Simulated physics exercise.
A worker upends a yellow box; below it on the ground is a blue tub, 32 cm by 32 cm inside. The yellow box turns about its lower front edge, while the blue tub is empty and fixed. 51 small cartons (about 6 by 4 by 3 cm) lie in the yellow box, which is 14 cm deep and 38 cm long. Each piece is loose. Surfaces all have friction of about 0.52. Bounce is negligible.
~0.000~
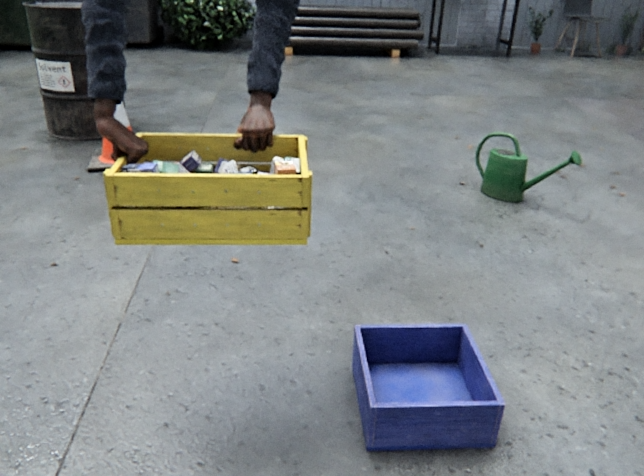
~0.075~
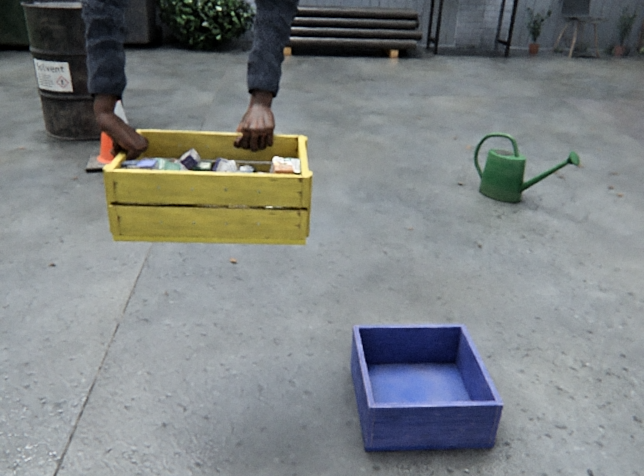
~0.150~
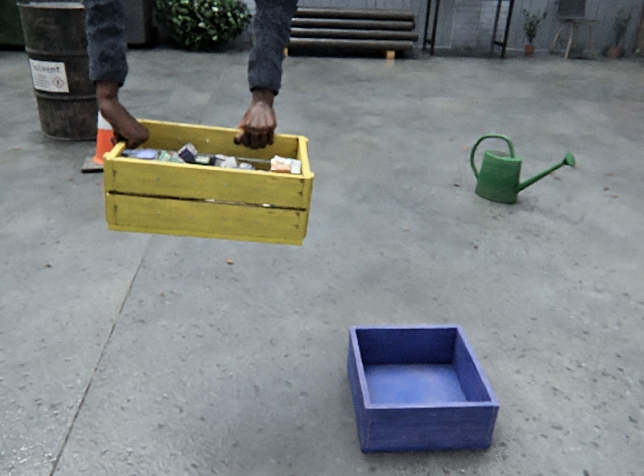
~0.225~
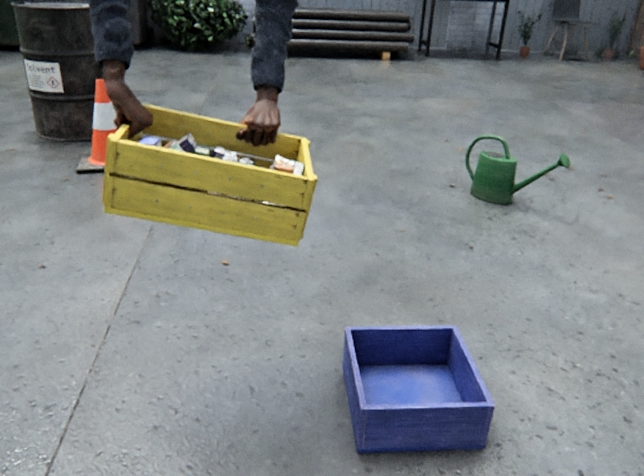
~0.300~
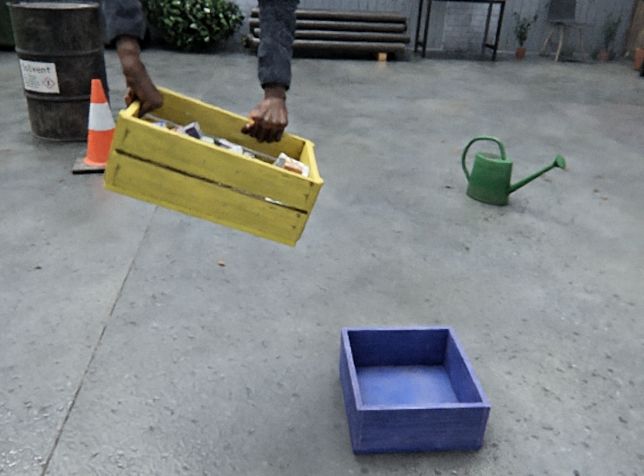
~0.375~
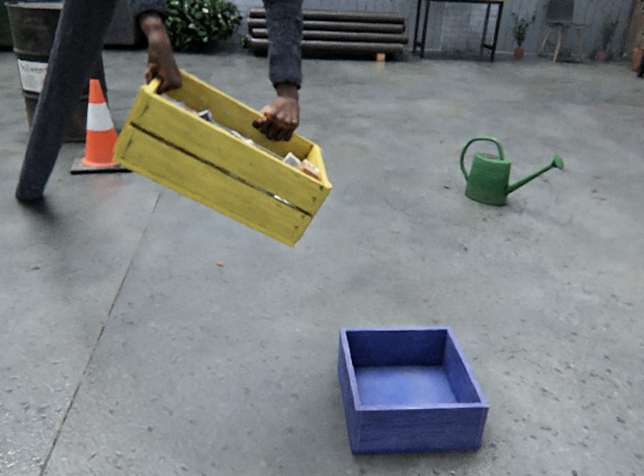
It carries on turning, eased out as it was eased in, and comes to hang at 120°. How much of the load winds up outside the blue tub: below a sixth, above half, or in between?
Share outside: Beneath one sixth.
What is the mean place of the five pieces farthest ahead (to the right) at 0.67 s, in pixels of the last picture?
Around (332, 193) in pixels.
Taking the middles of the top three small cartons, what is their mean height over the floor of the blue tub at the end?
It comes to close to 8 centimetres.
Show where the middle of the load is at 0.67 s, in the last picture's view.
Estimated middle - around (296, 154).
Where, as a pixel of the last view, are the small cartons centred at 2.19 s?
(412, 395).
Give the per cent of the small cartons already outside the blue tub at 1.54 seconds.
Close to 10 in a hundred.
After 0.67 s, tilt 71°; 51 still in the yellow box.
After 1.03 s, tilt 114°; 25 still in the yellow box and 26 in the air.
After 1.54 s, tilt 120°; 2 still in the yellow box, 41 in the blue tub, 4 outside the blue tub and 4 in the air.
When it is over (at 2.19 s), 47 in the blue tub and 4 outside the blue tub. Asked share, 4 of 51, 8 per cent.
